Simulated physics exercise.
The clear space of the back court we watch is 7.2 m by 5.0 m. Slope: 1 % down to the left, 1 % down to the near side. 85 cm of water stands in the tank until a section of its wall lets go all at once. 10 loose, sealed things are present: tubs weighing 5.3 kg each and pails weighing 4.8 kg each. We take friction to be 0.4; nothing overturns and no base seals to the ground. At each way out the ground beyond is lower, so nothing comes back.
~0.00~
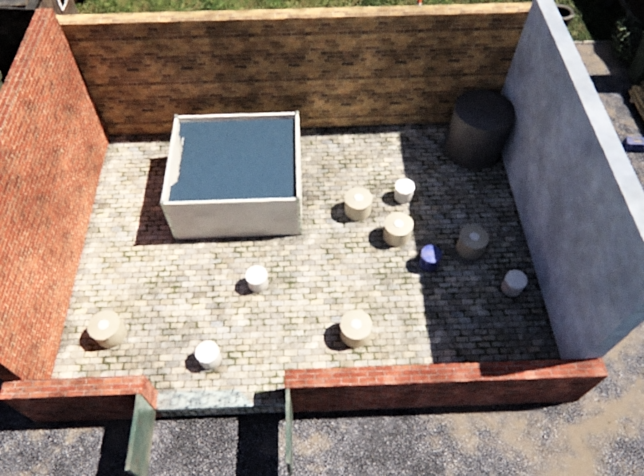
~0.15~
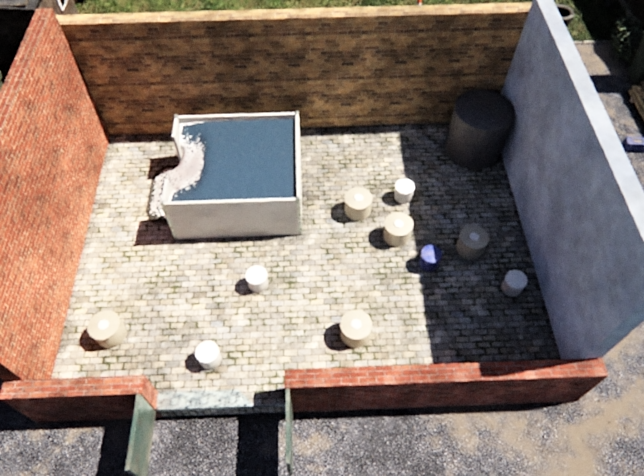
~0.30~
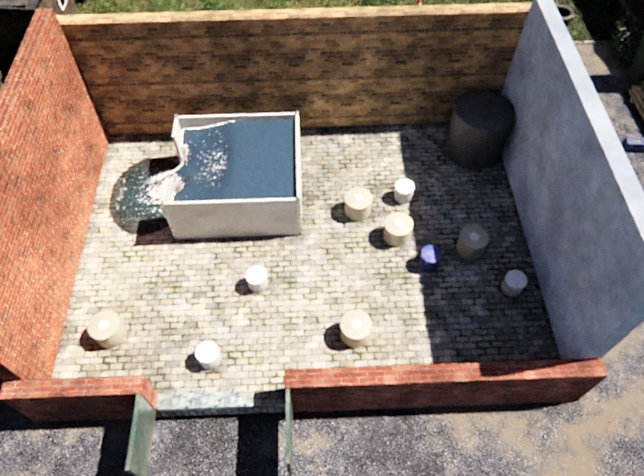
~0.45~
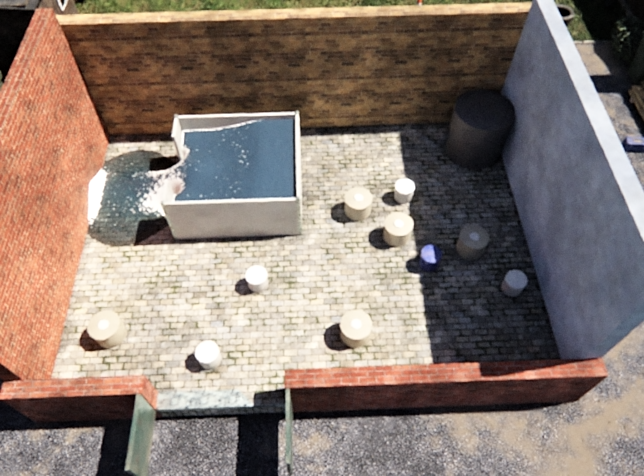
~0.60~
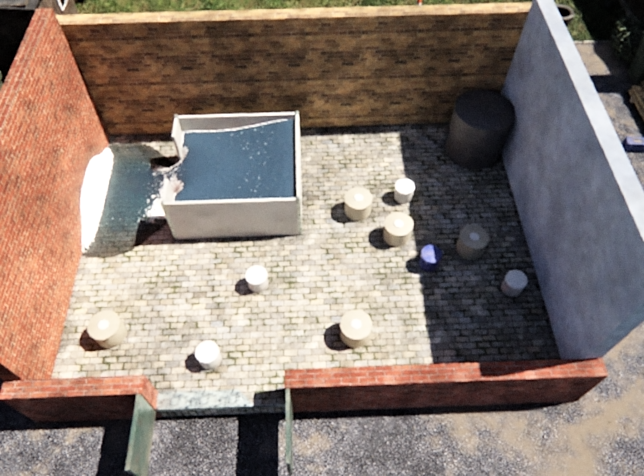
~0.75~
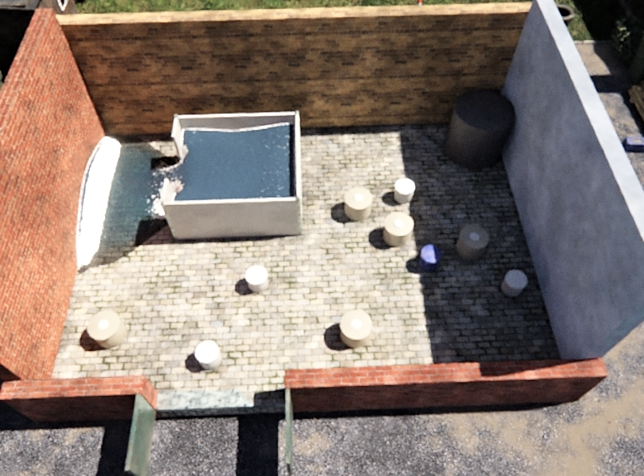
The clip opens on a walled, paved court with a raised tank of water and scattered tubs standing still. Water breaks out through the tank's left side, spreads across the paving in a foaming sheet, then reaches the red brick wall on the left and piles up white along it.
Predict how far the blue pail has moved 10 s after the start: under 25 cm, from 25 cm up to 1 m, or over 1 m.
It has moved from 25 cm up to 1 m.
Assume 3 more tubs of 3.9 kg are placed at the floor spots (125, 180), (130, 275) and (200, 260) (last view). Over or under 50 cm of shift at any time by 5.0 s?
The first one ends up beyond that, the second beyond that, the third inside that.
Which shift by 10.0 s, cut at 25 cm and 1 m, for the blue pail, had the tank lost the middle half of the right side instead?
I'd say the blue pail gets swept off.
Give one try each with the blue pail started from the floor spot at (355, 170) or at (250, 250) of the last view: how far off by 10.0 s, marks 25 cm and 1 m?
Outcomes in order: It sits still; it sits still.
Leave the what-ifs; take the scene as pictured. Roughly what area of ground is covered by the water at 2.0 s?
Around 12 m2 of it.
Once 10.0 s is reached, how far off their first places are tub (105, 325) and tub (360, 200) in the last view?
The first is washed out, the second sits 80 cm from its start.
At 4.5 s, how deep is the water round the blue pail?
Roughly 0 cm deep.
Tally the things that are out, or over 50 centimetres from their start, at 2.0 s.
The number I get is 1.
After 2.0 s the blue pail is near (432, 254), 0.0 m from its start, aground; 0 of 10 are out; 1 afloat.
After 4.5 s the blue pail is near (432, 254), 0.0 m from its start, aground; 1 of 10 are out; 0 afloat.
After 7.0 s the blue pail is near (440, 257), 0.1 m from its start, afloat; 1 of 10 are out; 6 afloat.
After 10.0 s the blue pail is near (466, 269), 0.6 m from its start, afloat; 1 of 10 are out; 7 afloat.
